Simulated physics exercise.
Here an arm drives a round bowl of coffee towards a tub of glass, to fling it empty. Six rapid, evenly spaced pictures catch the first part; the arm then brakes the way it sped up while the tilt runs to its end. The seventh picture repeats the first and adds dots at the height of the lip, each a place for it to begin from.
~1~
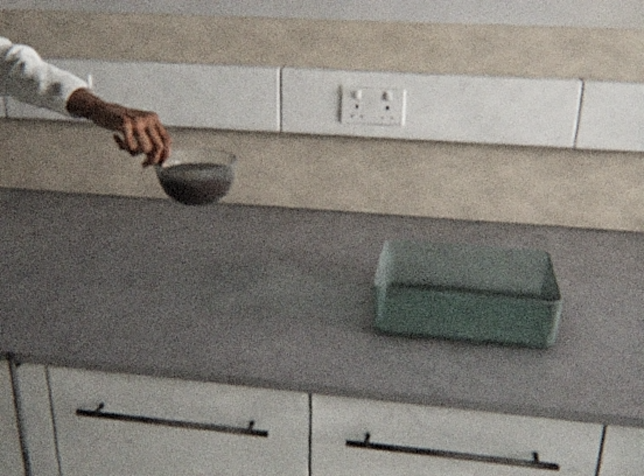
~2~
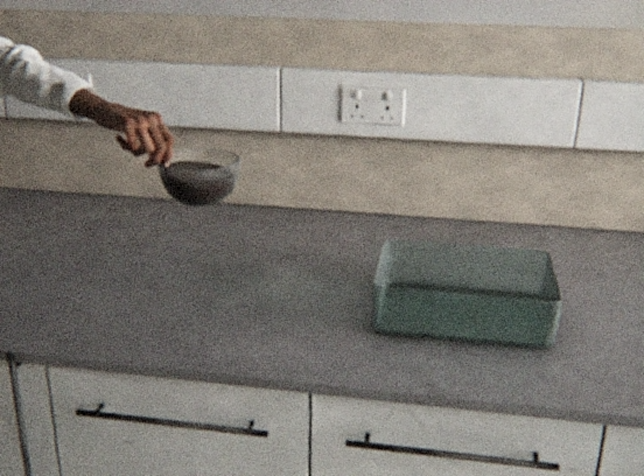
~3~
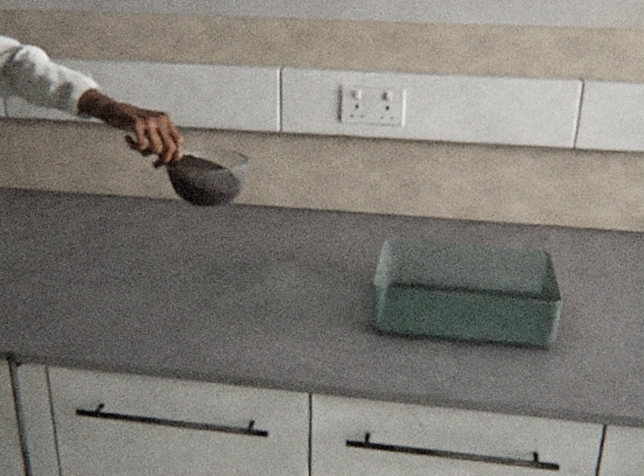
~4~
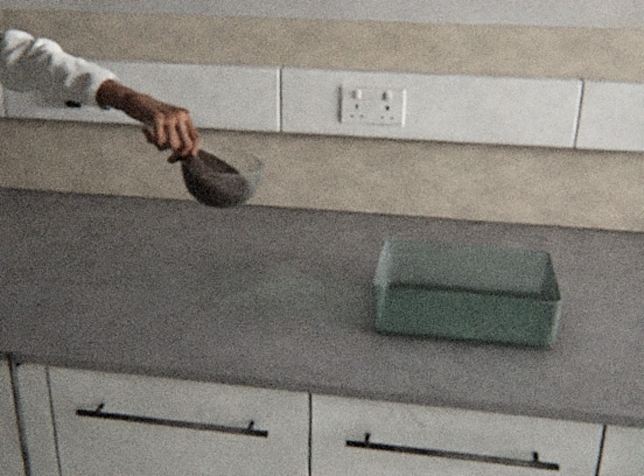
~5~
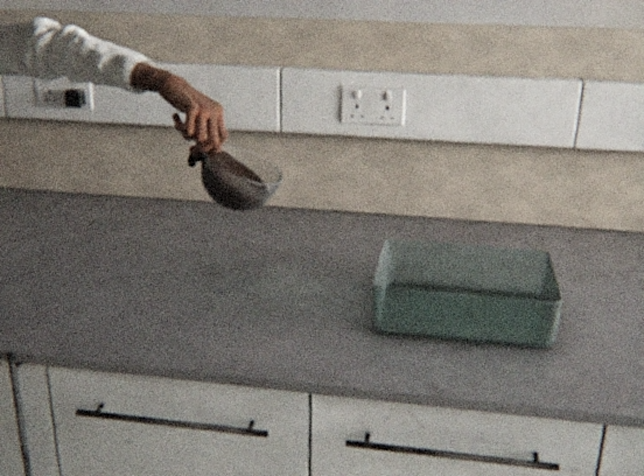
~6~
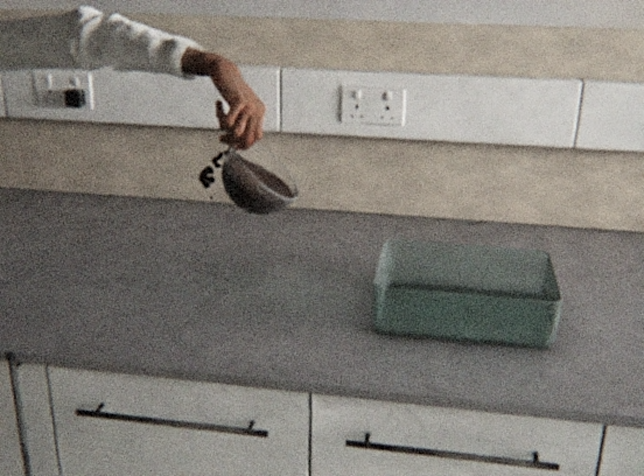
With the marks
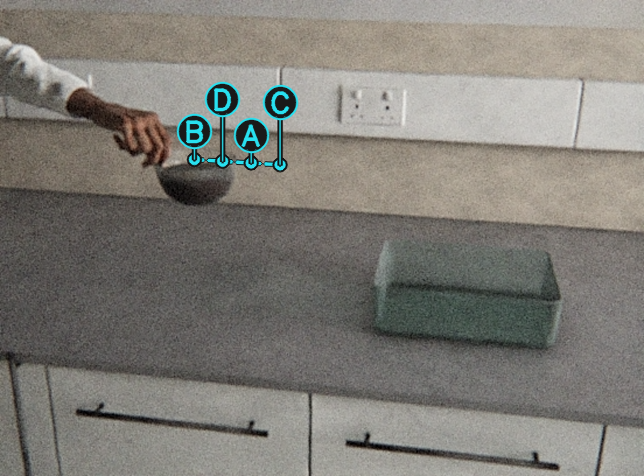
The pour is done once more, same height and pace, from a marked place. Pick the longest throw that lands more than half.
That is dot A.
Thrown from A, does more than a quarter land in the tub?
Yes.
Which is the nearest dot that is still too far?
It is D.
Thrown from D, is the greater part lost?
Yes.
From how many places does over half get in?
Two of the four.
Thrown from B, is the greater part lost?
Yes, that goes wrong.
On the marked copy, A at (251, 163); B at (194, 159); C at (280, 164); D at (222, 161).
If A is chosen, about 65 % lands in the tub, 22 % falls short and 13 % goes beside or beyond.
If B is chosen, about 0 % lands in the tub, 98 % falls short.
If C is chosen, about 72 % lands in the tub, 5 % falls short and 23 % goes beside or beyond.
If D is chosen, about 17 % lands in the tub, 78 % falls short and 5 % goes beside or beyond.
